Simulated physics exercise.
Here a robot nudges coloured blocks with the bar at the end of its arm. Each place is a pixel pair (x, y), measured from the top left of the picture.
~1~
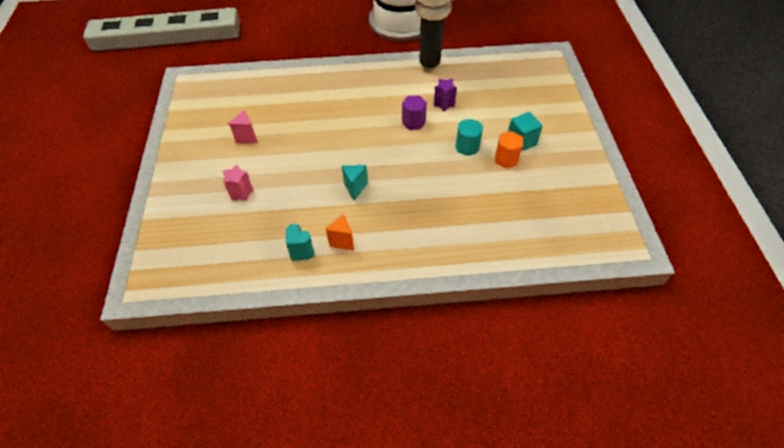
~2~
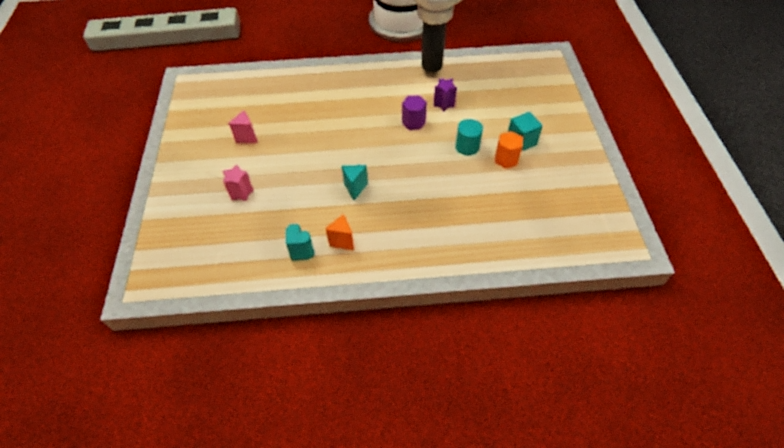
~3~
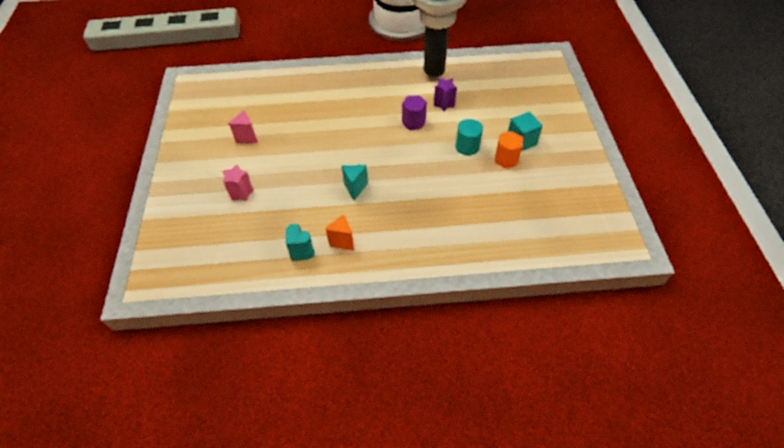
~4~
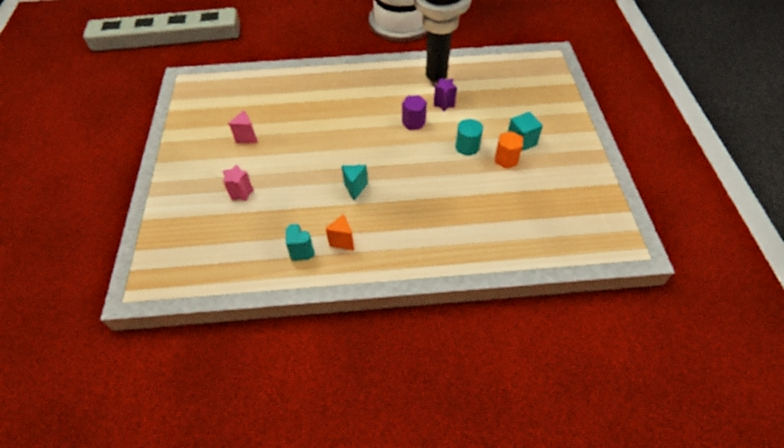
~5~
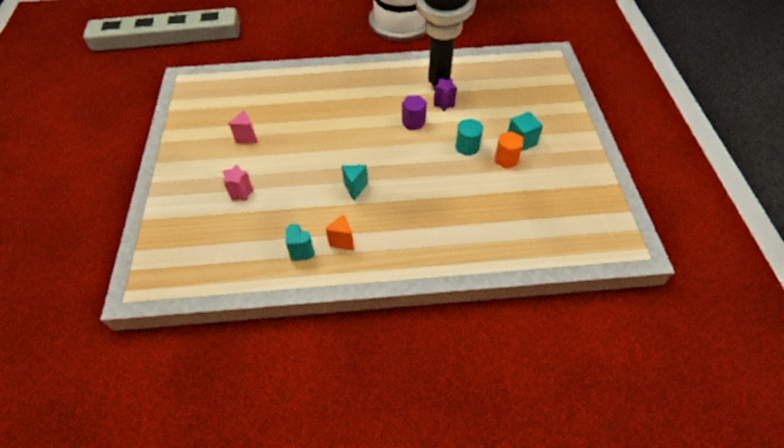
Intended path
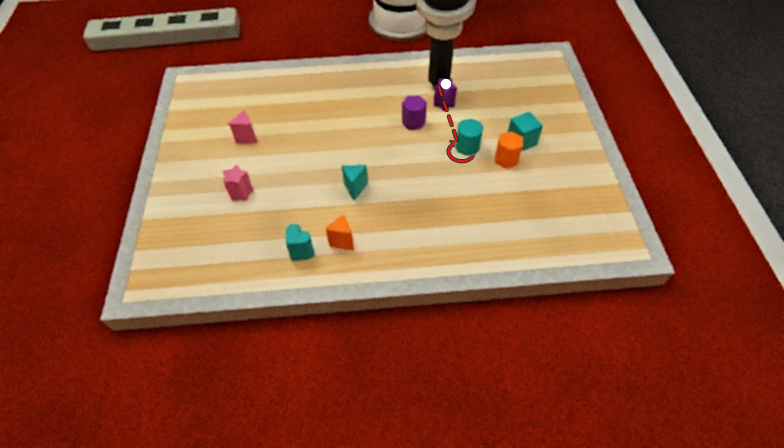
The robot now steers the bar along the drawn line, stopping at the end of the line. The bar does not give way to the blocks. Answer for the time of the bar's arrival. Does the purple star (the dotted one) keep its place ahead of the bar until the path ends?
I expect so.
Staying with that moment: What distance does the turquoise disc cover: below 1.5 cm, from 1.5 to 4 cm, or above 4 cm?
The over 4 cm band.
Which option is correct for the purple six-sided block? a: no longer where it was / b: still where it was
Option b.
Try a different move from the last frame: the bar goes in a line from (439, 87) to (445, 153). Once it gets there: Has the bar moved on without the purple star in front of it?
Answer: No.
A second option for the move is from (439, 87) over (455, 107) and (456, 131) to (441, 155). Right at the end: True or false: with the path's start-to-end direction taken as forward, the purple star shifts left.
False
Drawn move, from (439, 87) directly to (461, 152); the dot is on the purple star.
What follows on the original path. One third of the way, bar at (446, 101); purple star at (451, 101).
Two thirds of the way, bar at (454, 123); purple star at (458, 125); turquoise disc at (477, 136).
At the end, bar at (462, 145); purple six-sided block still; purple star at (465, 149); turquoise disc at (491, 156).
